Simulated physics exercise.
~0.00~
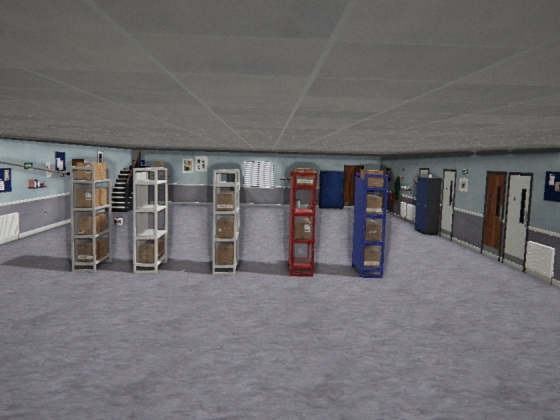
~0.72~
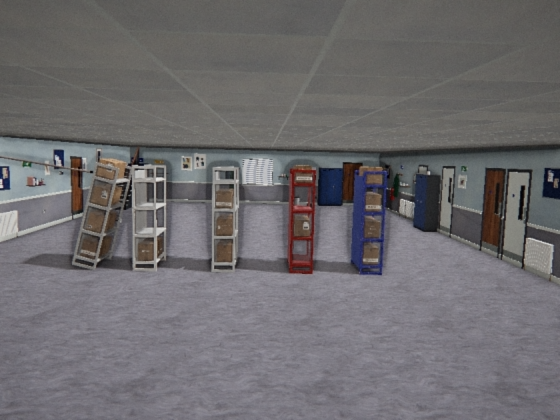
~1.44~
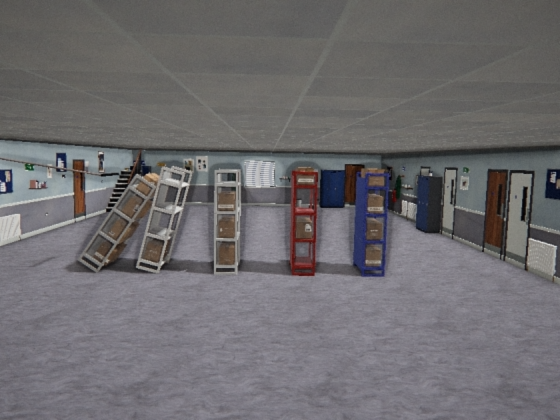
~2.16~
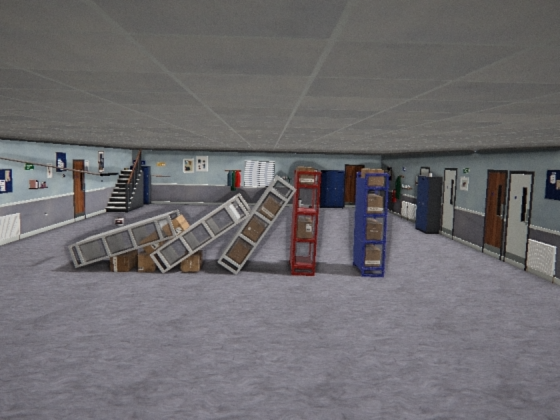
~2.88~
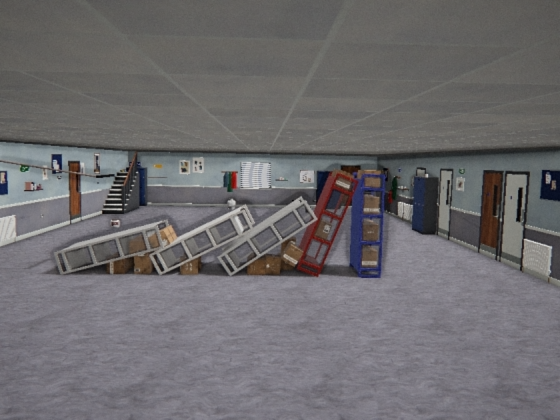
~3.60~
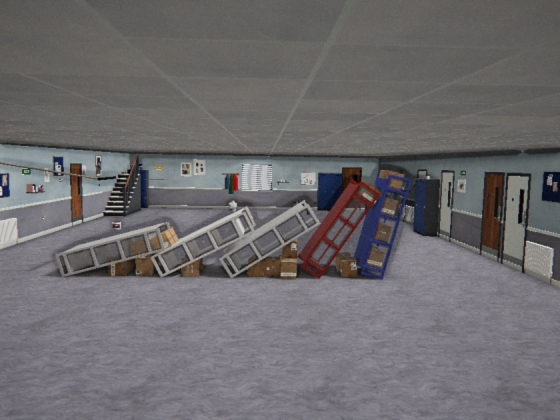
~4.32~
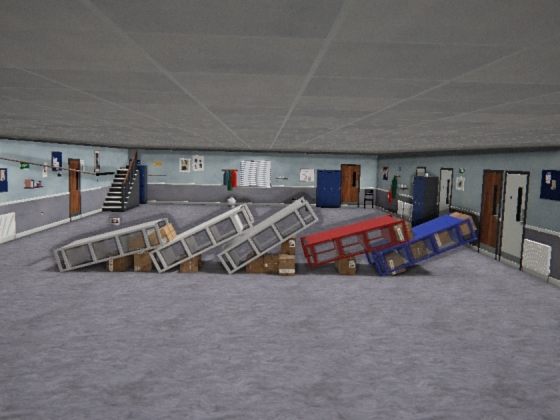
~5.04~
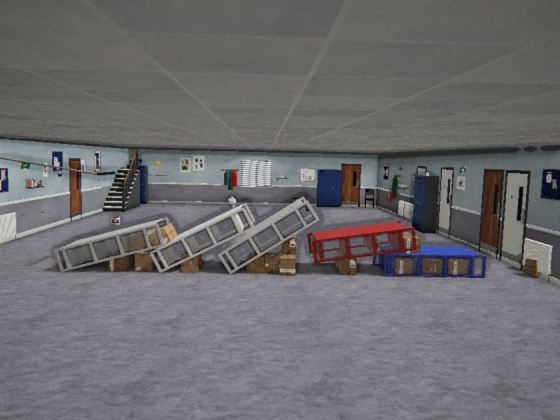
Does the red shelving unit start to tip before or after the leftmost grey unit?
The red unit starts to tip after the leftmost grey unit. The grey one leans first, while the red one stays upright until the grey units have toppled toward it.
